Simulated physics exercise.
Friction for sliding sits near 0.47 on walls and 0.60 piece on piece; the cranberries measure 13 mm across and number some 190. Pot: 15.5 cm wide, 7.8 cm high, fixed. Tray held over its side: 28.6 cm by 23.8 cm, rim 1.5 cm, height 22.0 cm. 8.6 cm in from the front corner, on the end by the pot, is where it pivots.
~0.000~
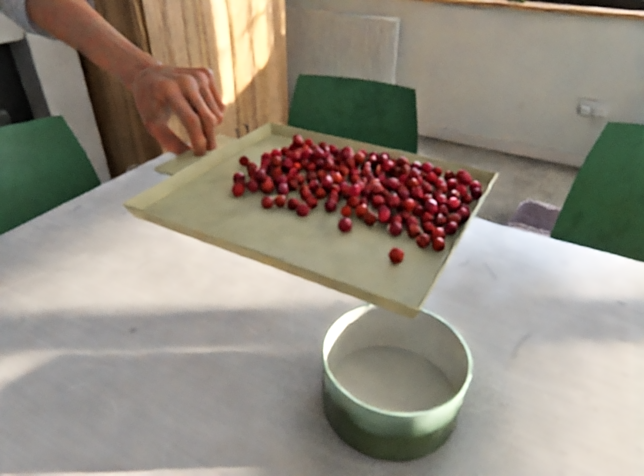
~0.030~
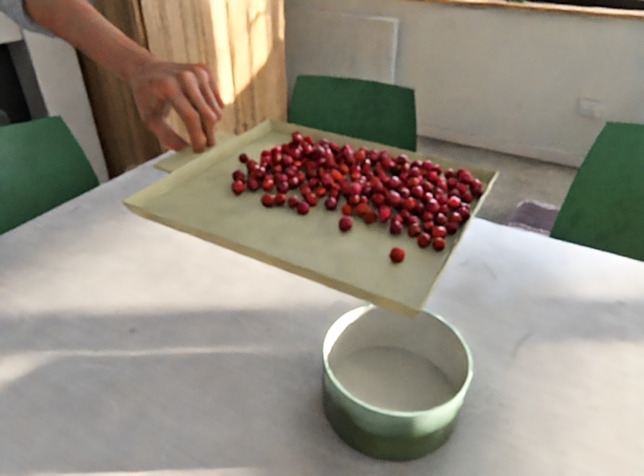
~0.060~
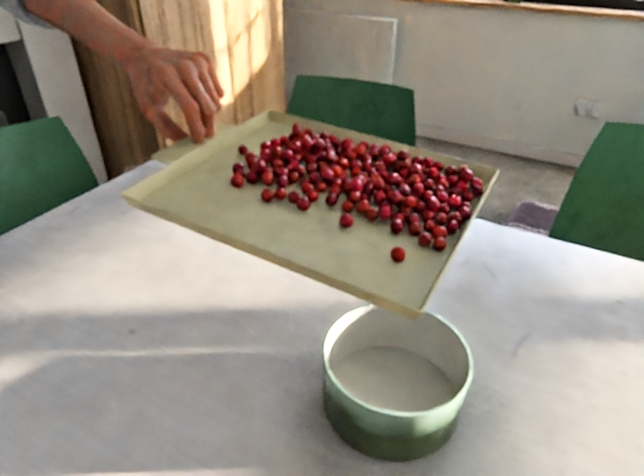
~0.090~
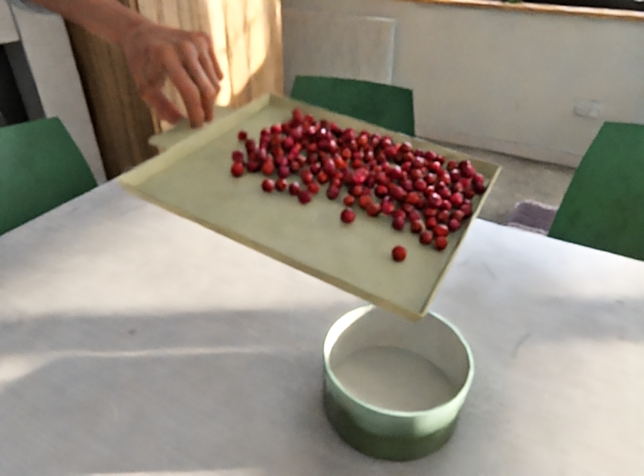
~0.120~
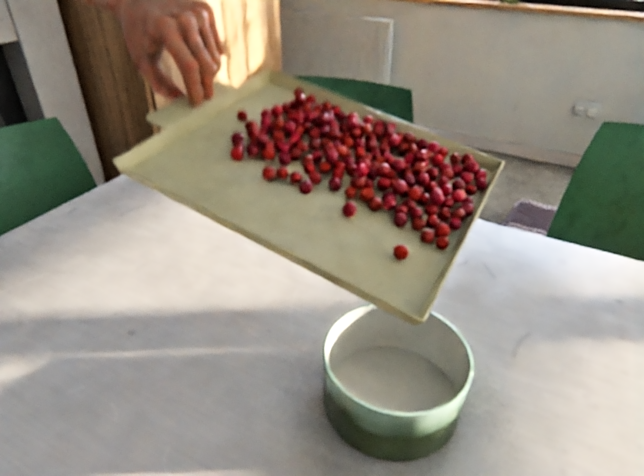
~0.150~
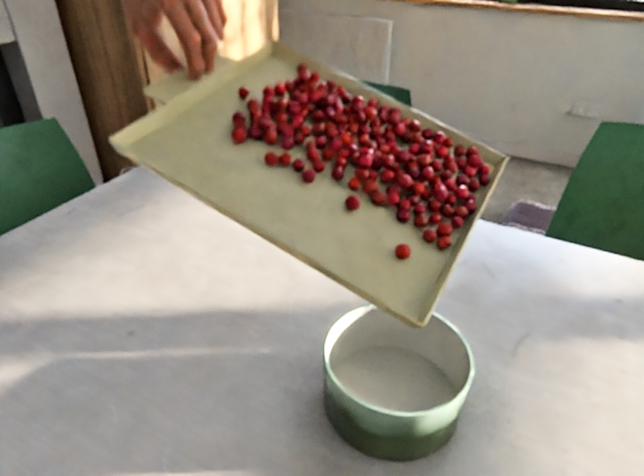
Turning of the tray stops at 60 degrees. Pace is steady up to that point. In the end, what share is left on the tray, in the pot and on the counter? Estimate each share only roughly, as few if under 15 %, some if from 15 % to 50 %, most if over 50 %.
Roughly: Left on the tray some, pot few, counter most.
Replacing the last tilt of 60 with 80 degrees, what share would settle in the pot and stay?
Share in the pot: Around 0 %.
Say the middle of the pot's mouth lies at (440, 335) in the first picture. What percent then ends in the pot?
Some 5 per cent.
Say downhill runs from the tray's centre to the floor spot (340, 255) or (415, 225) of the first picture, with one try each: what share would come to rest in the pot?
Near 0 and 0 percent, in that order.
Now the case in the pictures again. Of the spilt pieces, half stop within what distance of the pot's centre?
I'd say close to 22 centimetres.
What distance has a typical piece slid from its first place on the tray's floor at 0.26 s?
By then it sits near 0 cm from where it began.
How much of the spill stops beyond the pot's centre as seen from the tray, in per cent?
100 per cent.
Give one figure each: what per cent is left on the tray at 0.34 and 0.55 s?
I'd say roughly 100, then roughly 55.
After 0.26 s, tilt 43 degrees; the tray holds 100 %, the pot 0 %.
After 0.34 s, tilt 57 degrees; the tray holds 100 %, the pot 0 %.
After 0.55 s, tilt 60 degrees; the tray holds 55 %, the pot 0 %.
By 1.6 s all is still; tray 30 %, pot 0 %, counter 70 %.
